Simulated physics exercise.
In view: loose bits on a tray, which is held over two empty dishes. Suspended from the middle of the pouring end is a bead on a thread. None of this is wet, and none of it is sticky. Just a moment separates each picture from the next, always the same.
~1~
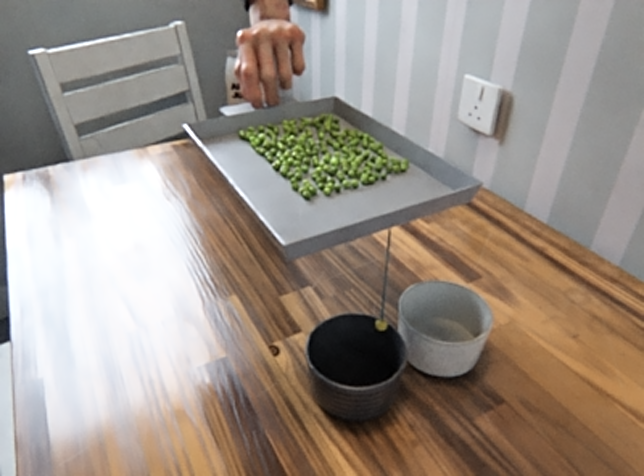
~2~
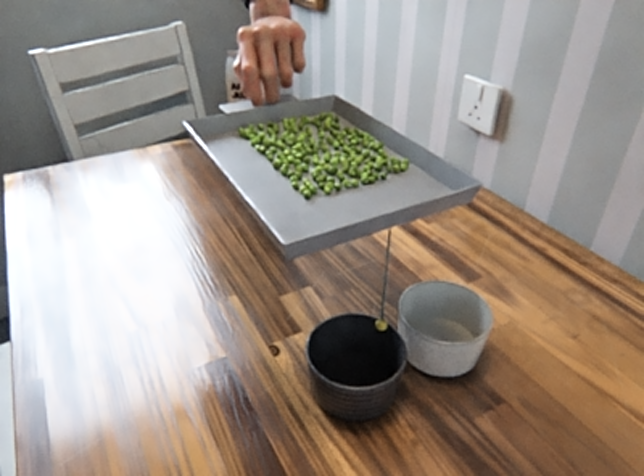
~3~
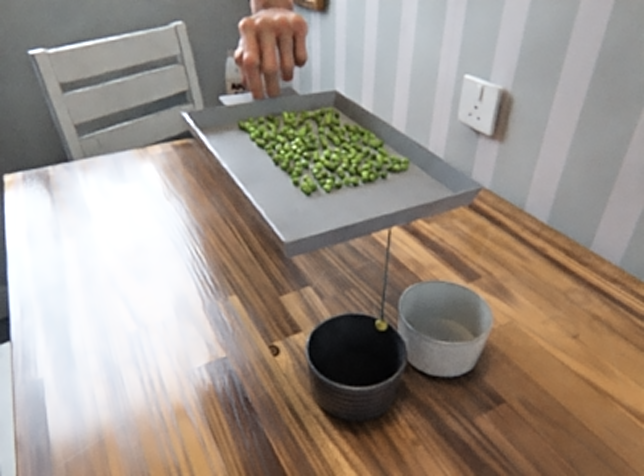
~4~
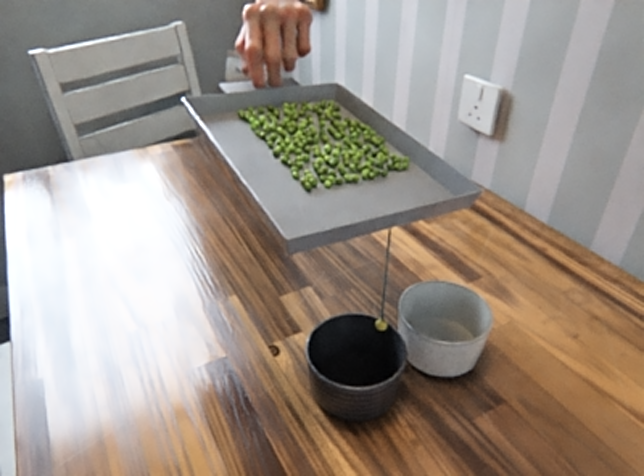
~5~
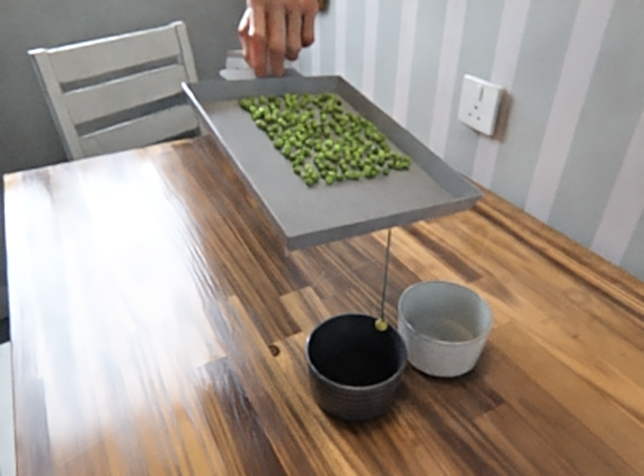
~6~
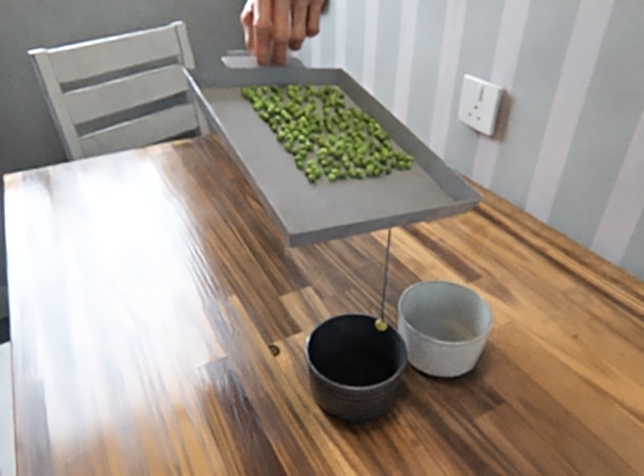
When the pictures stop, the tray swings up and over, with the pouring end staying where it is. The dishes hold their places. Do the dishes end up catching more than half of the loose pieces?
Yes.
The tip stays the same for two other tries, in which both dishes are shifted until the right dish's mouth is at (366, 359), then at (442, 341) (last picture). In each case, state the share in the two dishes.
About 0 per cent first, then about 30 per cent.
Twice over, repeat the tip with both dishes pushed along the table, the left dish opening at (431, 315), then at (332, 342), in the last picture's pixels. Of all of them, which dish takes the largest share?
Taking the places in turn, it's the left side and then the right side.
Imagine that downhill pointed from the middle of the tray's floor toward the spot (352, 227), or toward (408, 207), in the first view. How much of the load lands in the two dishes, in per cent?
I'd expect around 20 in a hundred first and around 90 in a hundred second.
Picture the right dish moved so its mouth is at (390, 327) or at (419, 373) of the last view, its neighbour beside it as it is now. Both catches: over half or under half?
The dishes end up with the lesser share in the first try and the lesser share in the second.
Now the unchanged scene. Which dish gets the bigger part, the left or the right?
I'd say more ends in the right-side one.
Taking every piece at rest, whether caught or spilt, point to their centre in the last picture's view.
I'd say the middle ends up at about (442, 337).
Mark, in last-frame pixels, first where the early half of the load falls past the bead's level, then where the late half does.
Early-half point (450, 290); late-half point (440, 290).
Soon, tray tipped steeply; nearly all on the tray; a stray few in the air.
A while on, tray tipped right over; about a quarter on the tray; about half in the right dish; a stray few outside both; about a quarter in the air.
Towards the end, tray tipped past a quarter turn; nearly all in the right dish; a stray few outside both.
Finally, tray tipped past a quarter turn; none in the left dish; nearly all in the right dish; a stray few outside both.
